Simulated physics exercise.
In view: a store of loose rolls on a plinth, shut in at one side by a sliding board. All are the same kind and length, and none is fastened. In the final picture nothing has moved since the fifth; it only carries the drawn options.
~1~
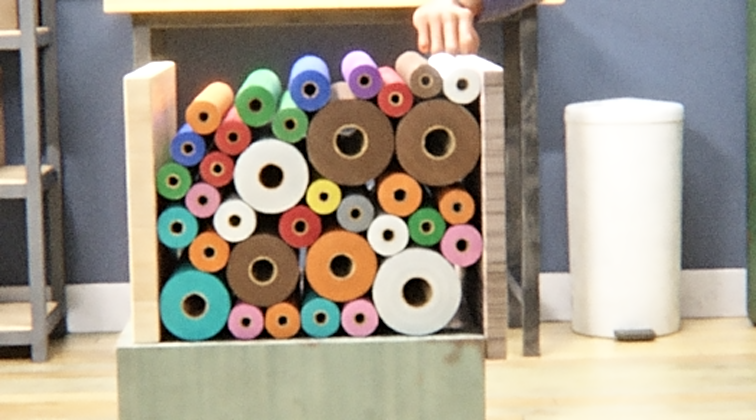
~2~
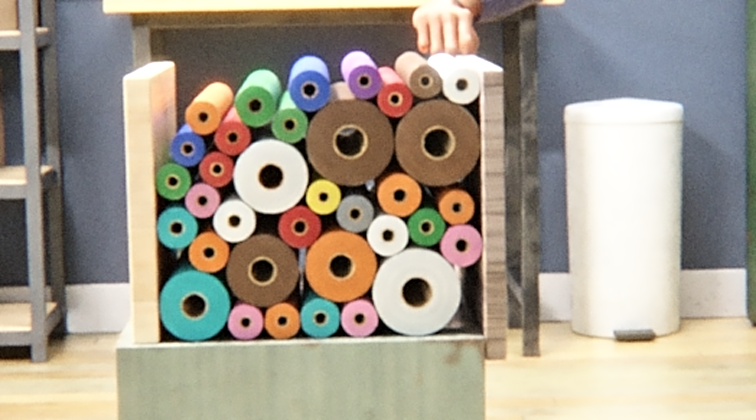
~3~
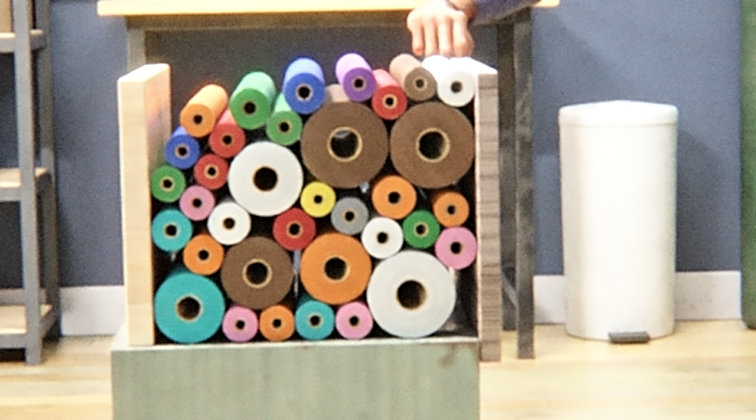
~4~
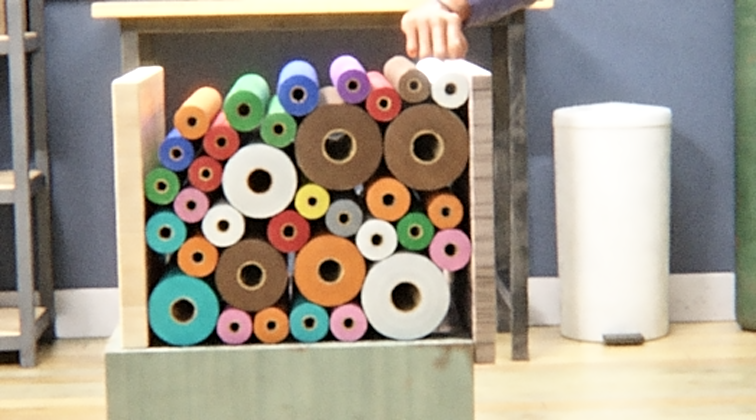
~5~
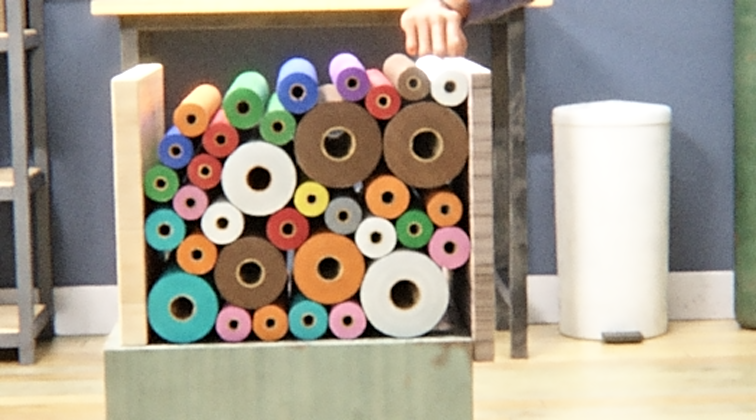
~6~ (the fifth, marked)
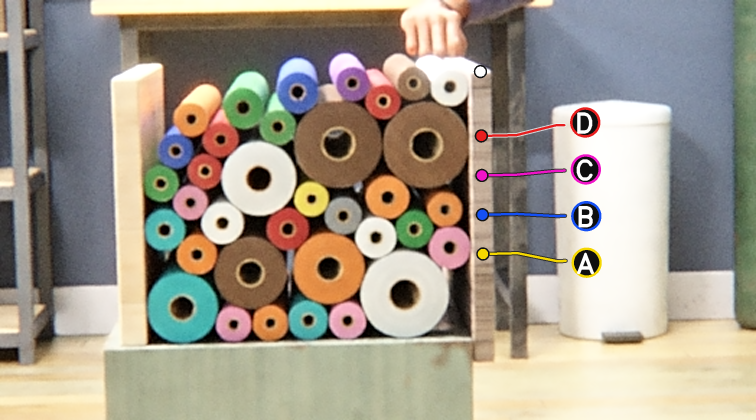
The clip shows colourful rolls stacked between upright boards on a greenish plinth, with a hand resting at the upper right; the whole scene shifts slightly left in view, while the rolls, boards and hand show no clear movement.
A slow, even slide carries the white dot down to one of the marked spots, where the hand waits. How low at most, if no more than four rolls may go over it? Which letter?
Down to B.
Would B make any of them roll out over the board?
Yes.
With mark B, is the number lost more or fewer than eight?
It loses fewer than eight.
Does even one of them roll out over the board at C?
Yes, at C.
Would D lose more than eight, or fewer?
Fewer than eight.
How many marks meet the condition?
Three of them.
On the copy, A at (483, 254); B at (483, 215); C at (482, 176); D at (482, 136); the white dot at (481, 71).
On B. First, top of the board (470, 139).
Then, top of the board (471, 213).
Finally, top of the board (471, 214), one out over the board.
By contrast, A more than four out over the board; C one out over the board; D one out over the board.
